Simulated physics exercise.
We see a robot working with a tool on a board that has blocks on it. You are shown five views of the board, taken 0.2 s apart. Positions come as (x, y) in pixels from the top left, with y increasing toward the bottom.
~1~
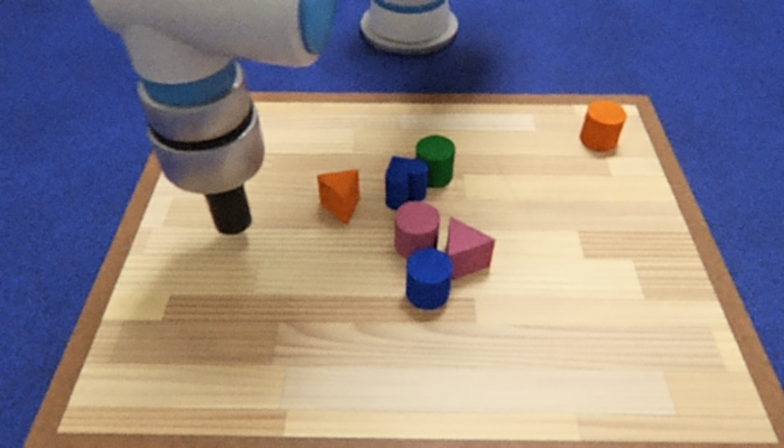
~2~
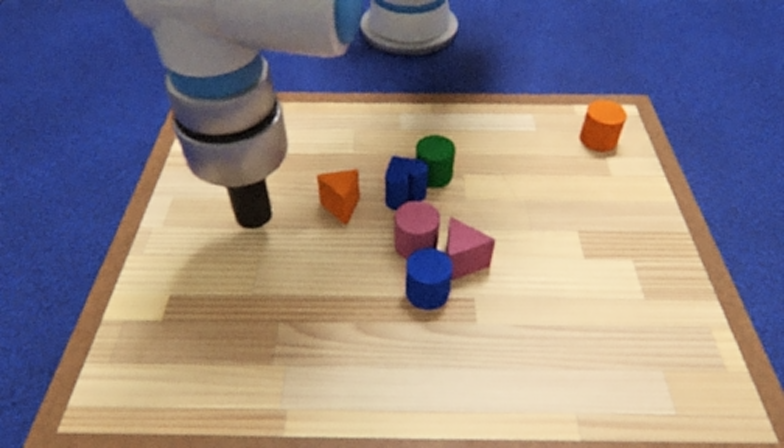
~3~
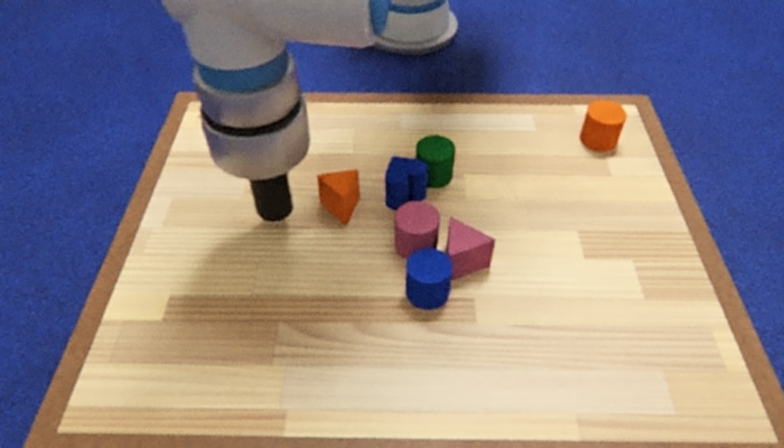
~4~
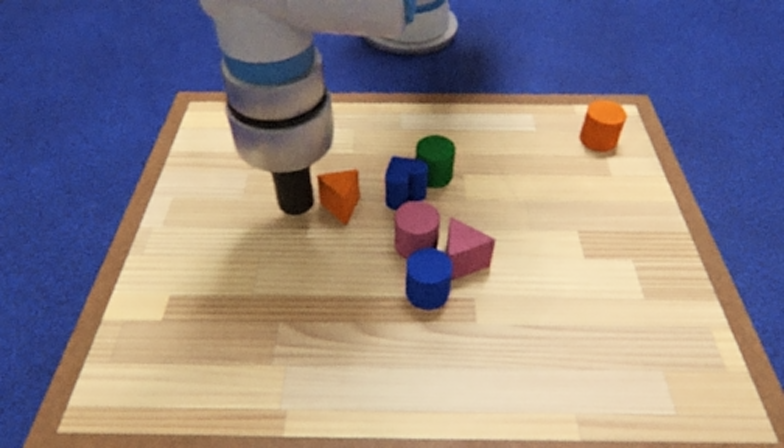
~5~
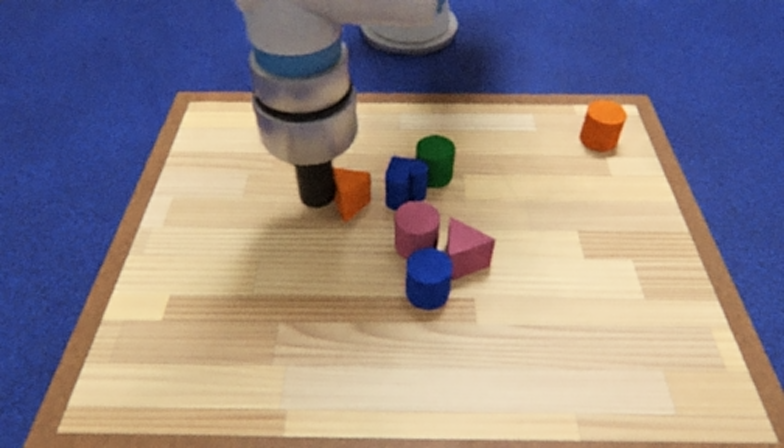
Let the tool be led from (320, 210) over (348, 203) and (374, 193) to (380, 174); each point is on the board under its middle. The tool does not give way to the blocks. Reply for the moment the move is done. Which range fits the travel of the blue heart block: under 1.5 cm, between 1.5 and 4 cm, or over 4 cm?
Ends 1.5 to 4 cm away.
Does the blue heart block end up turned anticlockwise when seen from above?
I'd say yes.
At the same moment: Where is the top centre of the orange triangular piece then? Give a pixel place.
I'd expect the centre of its top face to be at (396, 181).
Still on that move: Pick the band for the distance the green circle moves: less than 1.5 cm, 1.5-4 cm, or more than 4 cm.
Verdict: Less than 1.5 cm.
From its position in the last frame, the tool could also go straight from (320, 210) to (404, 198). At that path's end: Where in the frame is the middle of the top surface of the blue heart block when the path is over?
Final place: (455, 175).
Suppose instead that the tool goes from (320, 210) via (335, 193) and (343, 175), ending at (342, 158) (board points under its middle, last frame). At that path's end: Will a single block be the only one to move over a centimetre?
It seems so.
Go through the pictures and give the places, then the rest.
The first frame shows tip of the tool at (234, 222), middles of tops, orange triangular piece at (339, 180), blue heart block at (404, 168), green circle at (436, 147).
The second frame shows tool at (254, 215), nothing pushed.
The third frame shows tool at (275, 209), nothing pushed.
The fourth frame shows tool at (296, 202), nothing pushed.
The fifth frame shows tool at (318, 196), orange triangular piece at (348, 178), blue heart block at (404, 168), green circle at (436, 147).
On the path given first. Halfway along, tool at (362, 186); orange triangular piece at (392, 179), turned 50° clockwise; blue heart block at (422, 174), turned 45° anticlockwise.
At the end, tool at (380, 160); orange triangular piece at (396, 181), turned 50° clockwise; blue heart block at (424, 174), turned 45° anticlockwise; green circle unmoved.
